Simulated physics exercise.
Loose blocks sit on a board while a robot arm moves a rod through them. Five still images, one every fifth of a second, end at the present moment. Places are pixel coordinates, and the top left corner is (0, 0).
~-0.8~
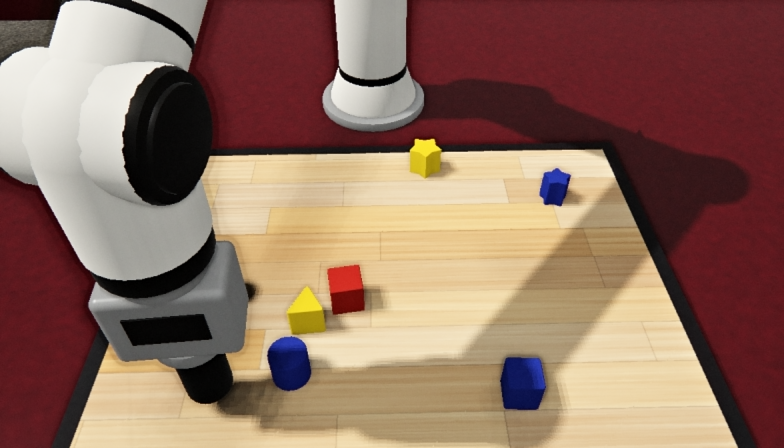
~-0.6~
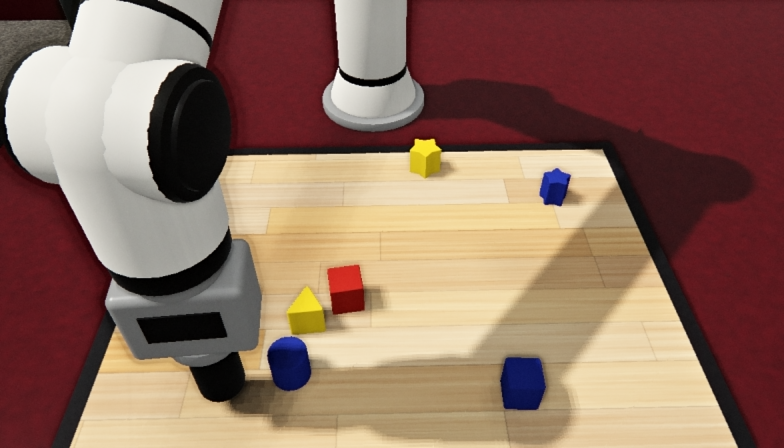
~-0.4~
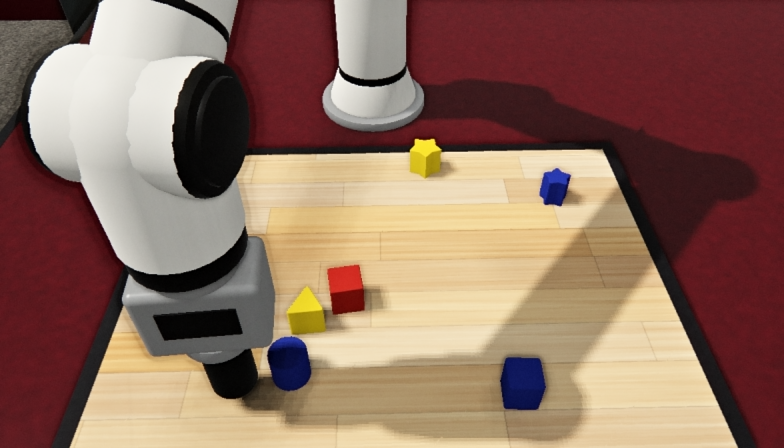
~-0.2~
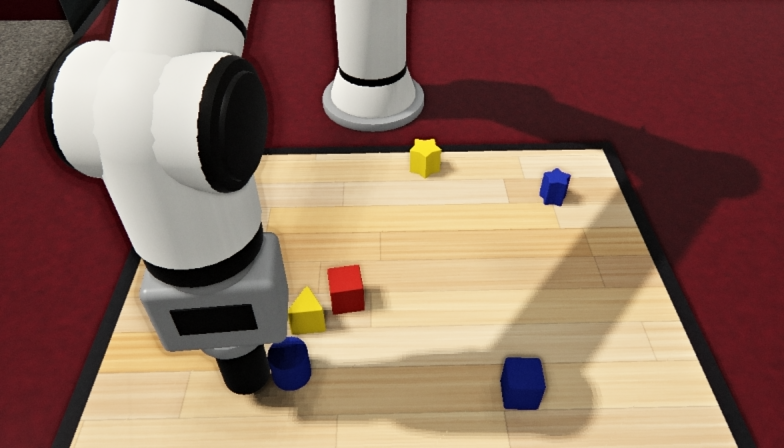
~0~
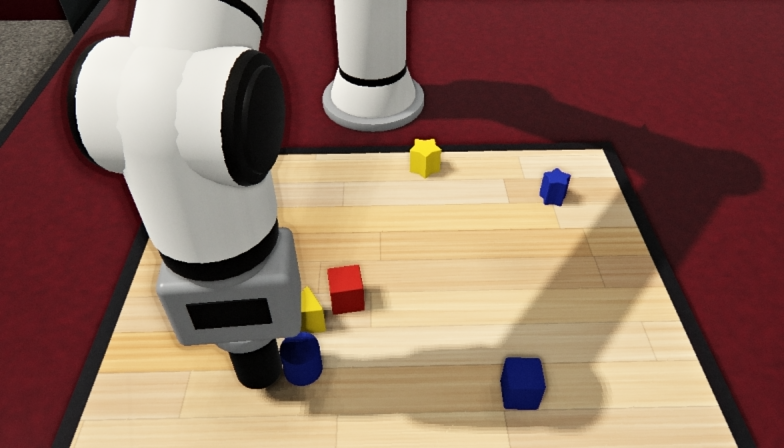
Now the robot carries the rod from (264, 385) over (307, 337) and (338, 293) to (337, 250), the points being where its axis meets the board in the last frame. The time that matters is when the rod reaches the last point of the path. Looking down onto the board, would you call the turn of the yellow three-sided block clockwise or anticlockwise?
The block spins anticlockwise.
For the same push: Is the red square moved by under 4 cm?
No, it doesn't check out.
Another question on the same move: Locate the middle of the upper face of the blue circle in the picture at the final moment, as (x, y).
Around pixel (345, 323).
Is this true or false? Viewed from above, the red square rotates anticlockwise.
False
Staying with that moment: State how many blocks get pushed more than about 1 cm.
It will shift three or more blocks.
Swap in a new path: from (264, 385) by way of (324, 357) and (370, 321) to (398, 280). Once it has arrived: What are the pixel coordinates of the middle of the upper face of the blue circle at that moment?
I predict (415, 299).
On the path given first. One third of the way, rod at (305, 323); blue circle at (341, 325); yellow three-sided block at (311, 289).
Two thirds of the way, rod at (336, 279); blue circle at (345, 323); yellow three-sided block at (321, 251), turned 30° anticlockwise; red square at (369, 251), turned 20° clockwise.
At the end, rod at (336, 236); blue circle at (345, 323); yellow three-sided block at (307, 224), turned 75° anticlockwise; red square at (374, 240), turned 75° clockwise.
